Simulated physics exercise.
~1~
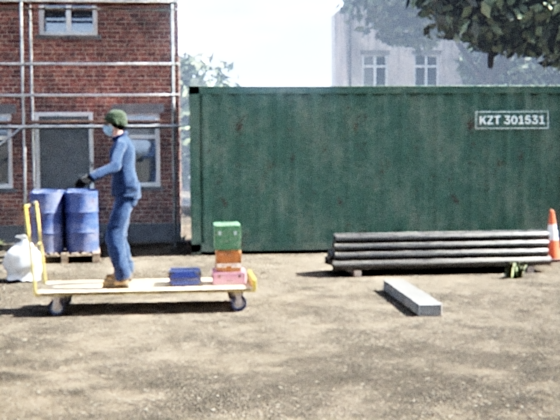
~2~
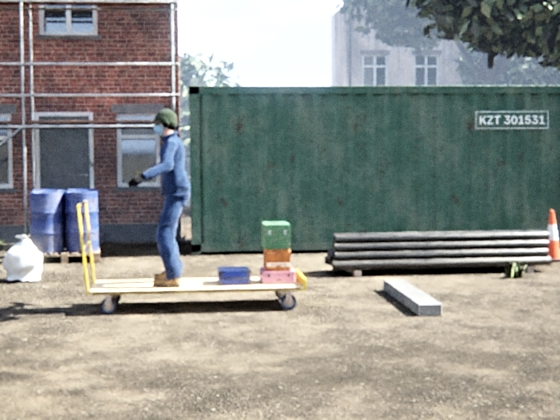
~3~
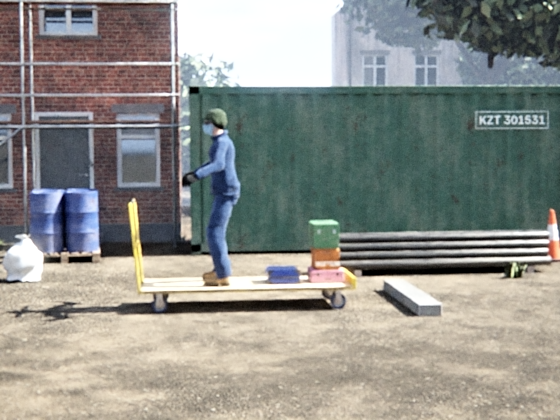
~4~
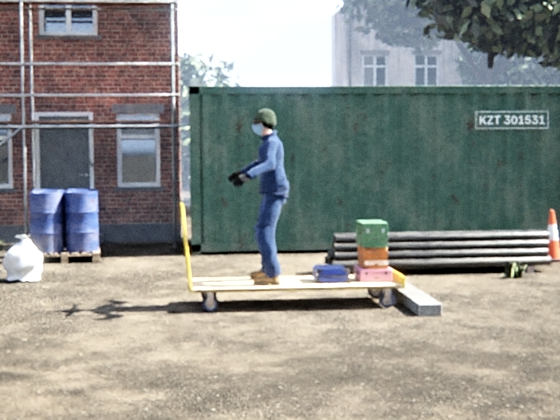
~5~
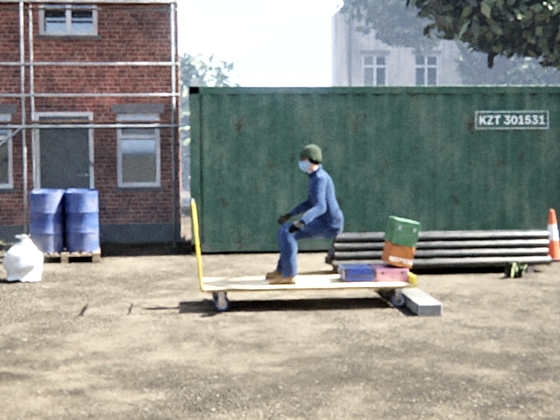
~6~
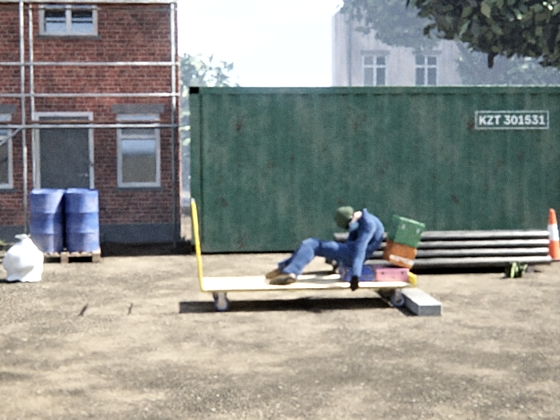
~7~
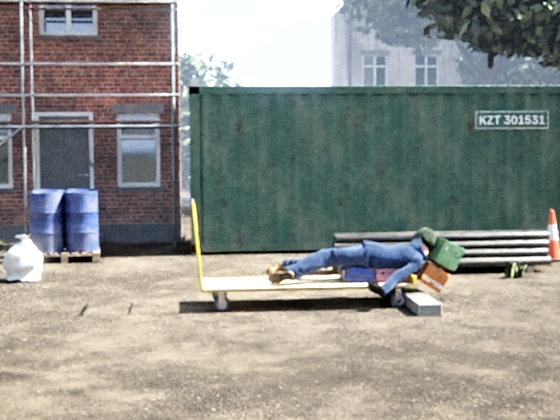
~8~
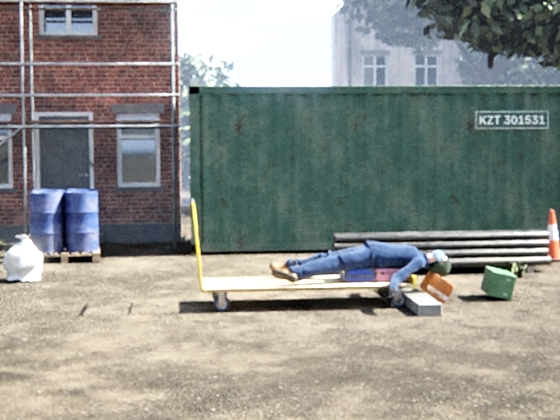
Flatbed trolley rolling right and stopping against a beam, its standing figure toppling forward face down, green and orange boxes falling off.
